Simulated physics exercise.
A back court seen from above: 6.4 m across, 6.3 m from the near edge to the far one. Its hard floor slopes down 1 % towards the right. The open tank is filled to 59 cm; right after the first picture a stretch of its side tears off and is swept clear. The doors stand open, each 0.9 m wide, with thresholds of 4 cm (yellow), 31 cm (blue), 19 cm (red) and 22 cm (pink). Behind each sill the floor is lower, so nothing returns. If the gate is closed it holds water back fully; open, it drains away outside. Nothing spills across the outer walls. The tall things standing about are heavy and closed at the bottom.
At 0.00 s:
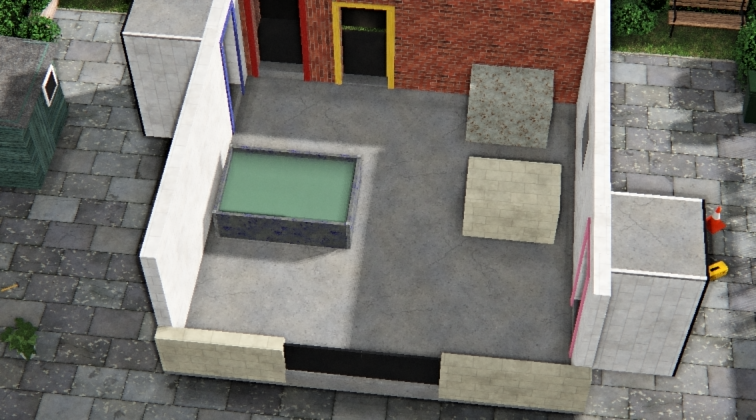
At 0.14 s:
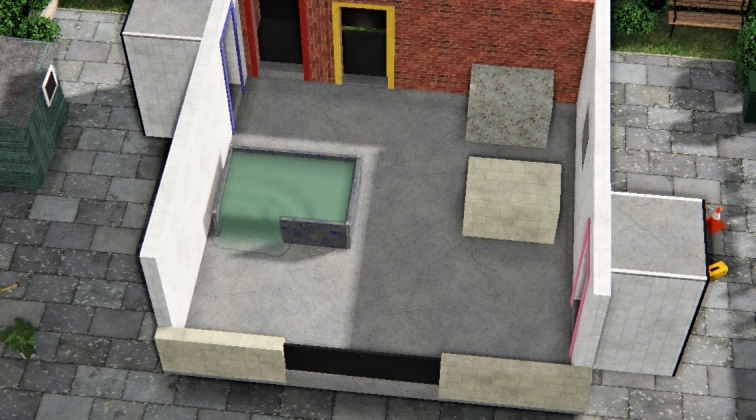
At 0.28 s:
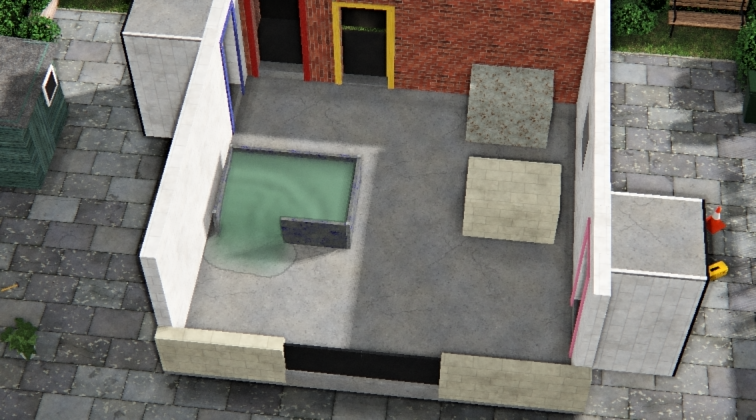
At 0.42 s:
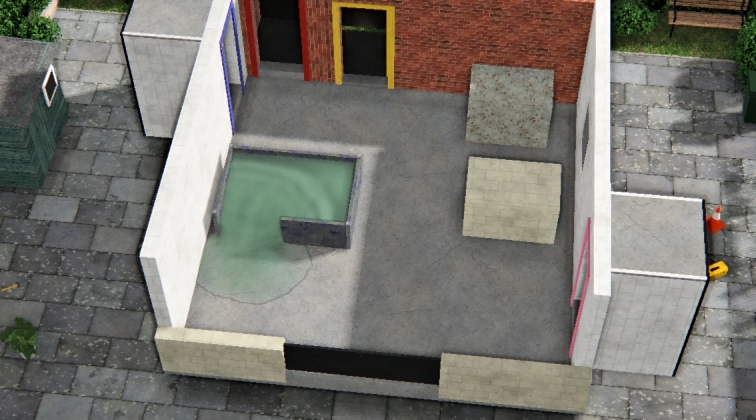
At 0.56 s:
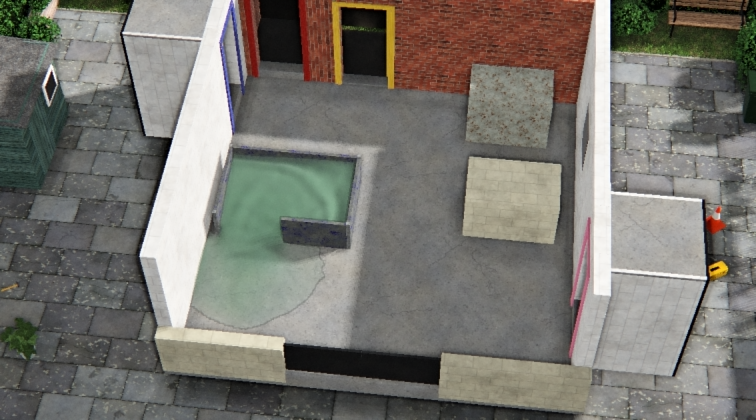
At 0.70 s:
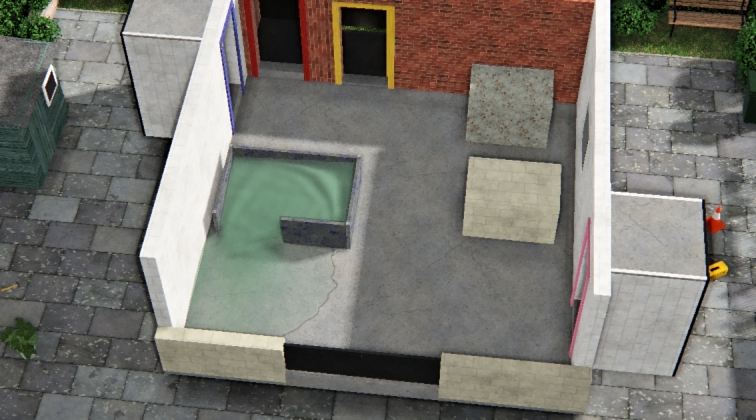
A low tank of greenish water in a walled yard lost part of its front side, and the water poured out through the gap, spreading across the pale floor toward the low front wall.
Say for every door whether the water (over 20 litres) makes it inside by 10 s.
Door by door: At the yellow door it stays under the limit; at the blue door it keeps below the limit; at the red door it keeps below the limit; at the pink door it does not reach the limit.
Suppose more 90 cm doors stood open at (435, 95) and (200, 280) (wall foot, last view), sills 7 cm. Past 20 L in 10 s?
In turn: Below, over.
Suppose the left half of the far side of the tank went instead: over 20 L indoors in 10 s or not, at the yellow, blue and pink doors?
Then: Yellow over, blue below, pink not over.
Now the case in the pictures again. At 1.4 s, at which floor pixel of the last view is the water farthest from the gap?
Near (343, 367).
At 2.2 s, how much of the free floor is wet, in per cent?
About 20 per cent.
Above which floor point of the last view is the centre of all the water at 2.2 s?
Around (271, 264).
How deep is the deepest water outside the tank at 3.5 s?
Roughly 24 cm.
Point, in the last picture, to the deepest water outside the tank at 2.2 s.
Near (201, 352).
After 1.4 s water covers 15 % of the floor and is deepest (48 cm) near (180, 350); yellow door not reached, blue door not reached, red door not reached, pink door not reached.
After 2.2 s water covers 20 % of the floor and is deepest (38 cm) near (201, 352); yellow door not reached, blue door not reached, red door not reached, pink door not reached.
After 3.5 s water covers 45 % of the floor and is deepest (24 cm) near (212, 353); yellow door not reached, blue door 1 cm at the sill, 0 L in, red door not reached, pink door 4 cm at the sill, 0 L in.
After 6.0 s water covers 60 % of the floor and is deepest (19 cm) near (548, 252); yellow door not reached, blue door 1 cm at the sill, 0 L in, red door 1 cm at the sill, 0 L in, pink door 16 cm at the sill, 0 L in.
After 10.0 s water covers 85 % of the floor and is deepest (14 cm) near (548, 252); yellow door 3 cm at the sill, 0 L in, blue door 1 cm at the sill, 0 L in, red door 2 cm at the sill, 0 L in, pink door 12 cm at the sill, 0 L in.
